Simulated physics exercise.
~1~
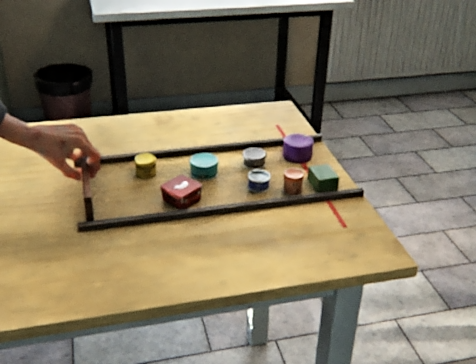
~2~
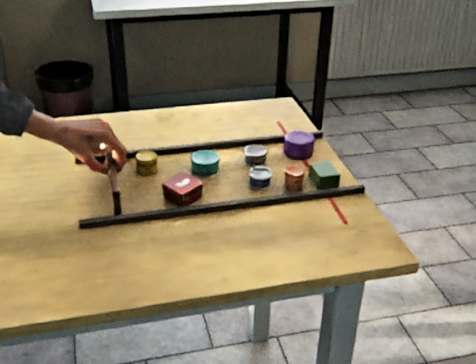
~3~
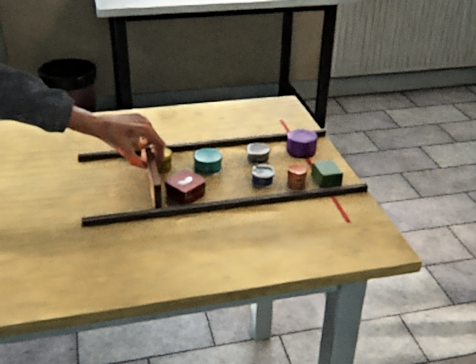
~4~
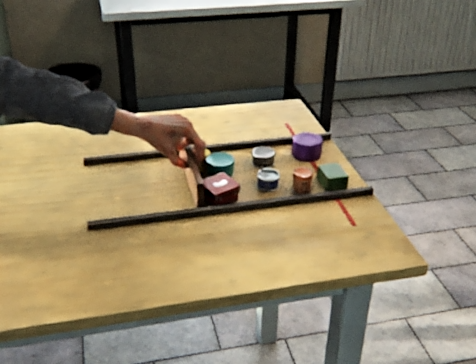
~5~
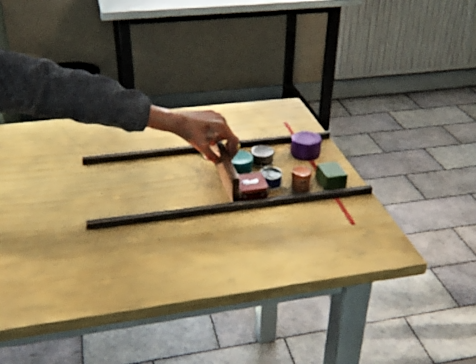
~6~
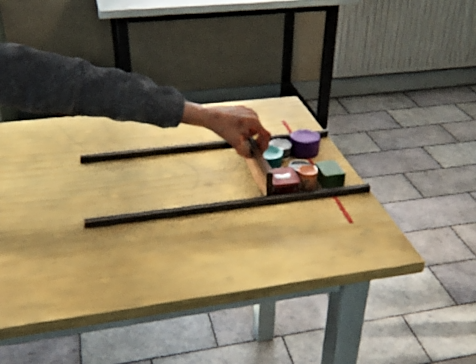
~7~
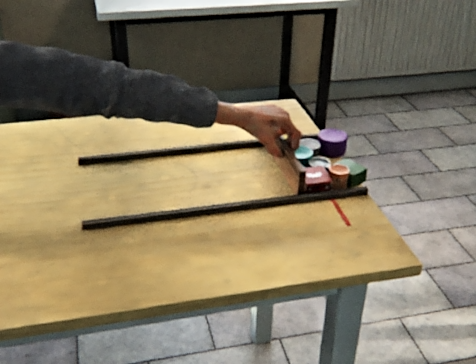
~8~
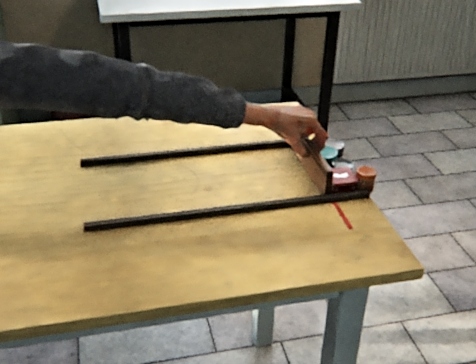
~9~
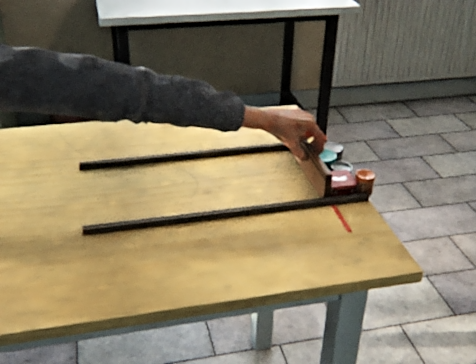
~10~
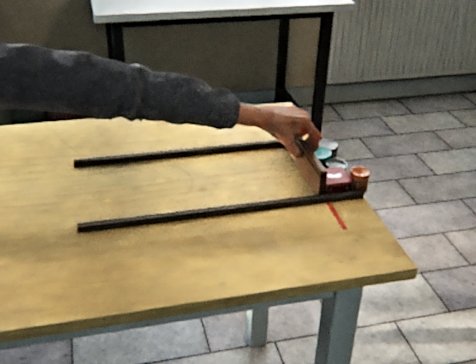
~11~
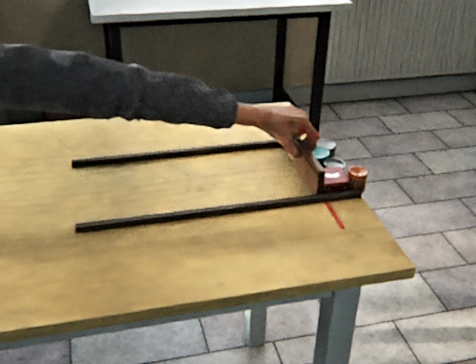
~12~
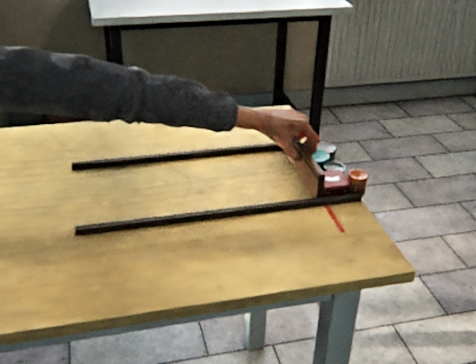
Board held by a hand sweeping small colourful containers rightward between black rails, stopping near the table's end, purple and green pieces gone.
